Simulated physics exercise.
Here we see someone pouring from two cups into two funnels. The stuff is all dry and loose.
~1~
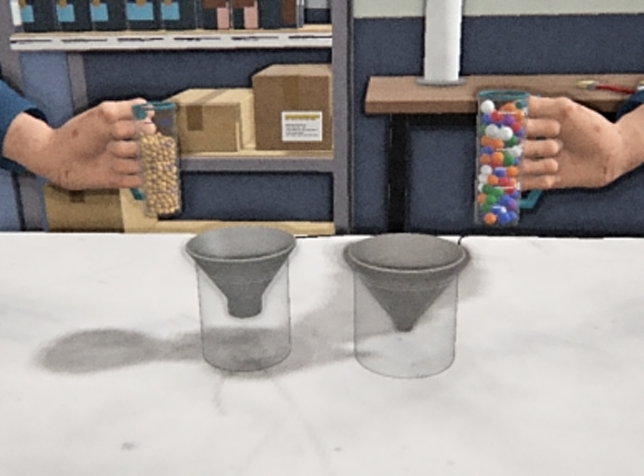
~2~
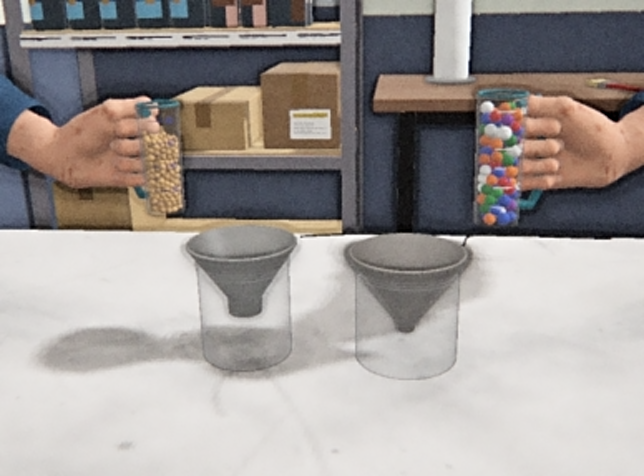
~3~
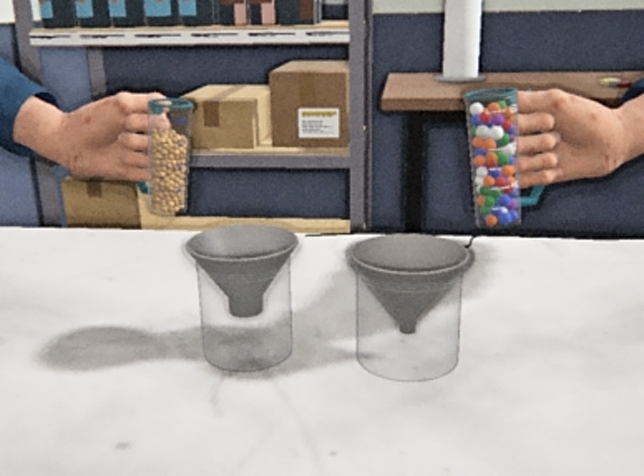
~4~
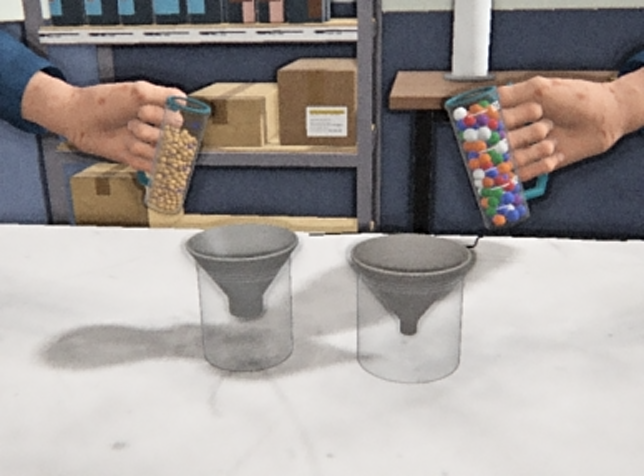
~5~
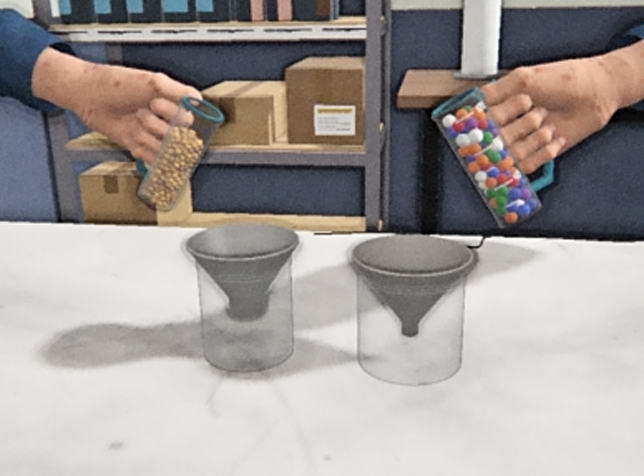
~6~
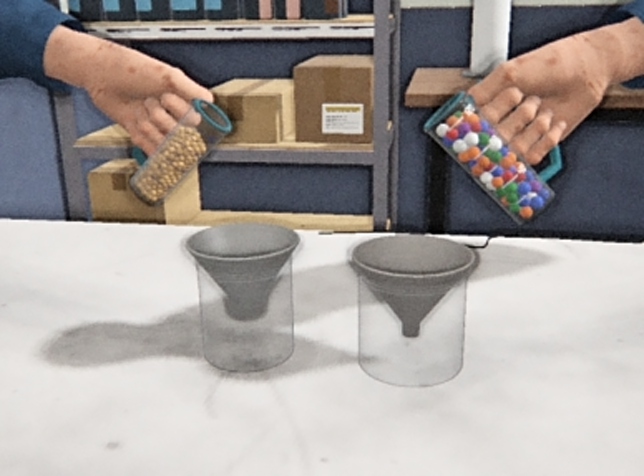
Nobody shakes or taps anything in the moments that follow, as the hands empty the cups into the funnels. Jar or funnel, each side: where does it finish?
Left funnel: In the jar; right funnel: Still in the funnel.
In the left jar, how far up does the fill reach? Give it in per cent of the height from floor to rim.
It ends up at around 15 in a hundred.
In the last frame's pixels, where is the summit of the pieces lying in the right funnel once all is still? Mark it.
Looks like the top sits around (392, 270) in the final view.
Then, 0.29 s past the last view, left, all still in the cup; right, all still in the cup.
Then, 0.59 s past the last view, left, all still in the cup; right, nearly all still in the cup, a small part in or over the funnel.
Then, 0.96 s past the last view, left, about a quarter still in the cup, about half in or over the funnel, about a quarter down in the jar; right, about a quarter still in the cup, most in or over the funnel, a stray few down in the jar.
Finally, left, all down in the jar; right, nearly all stuck in the funnel, a stray few down in the jar.
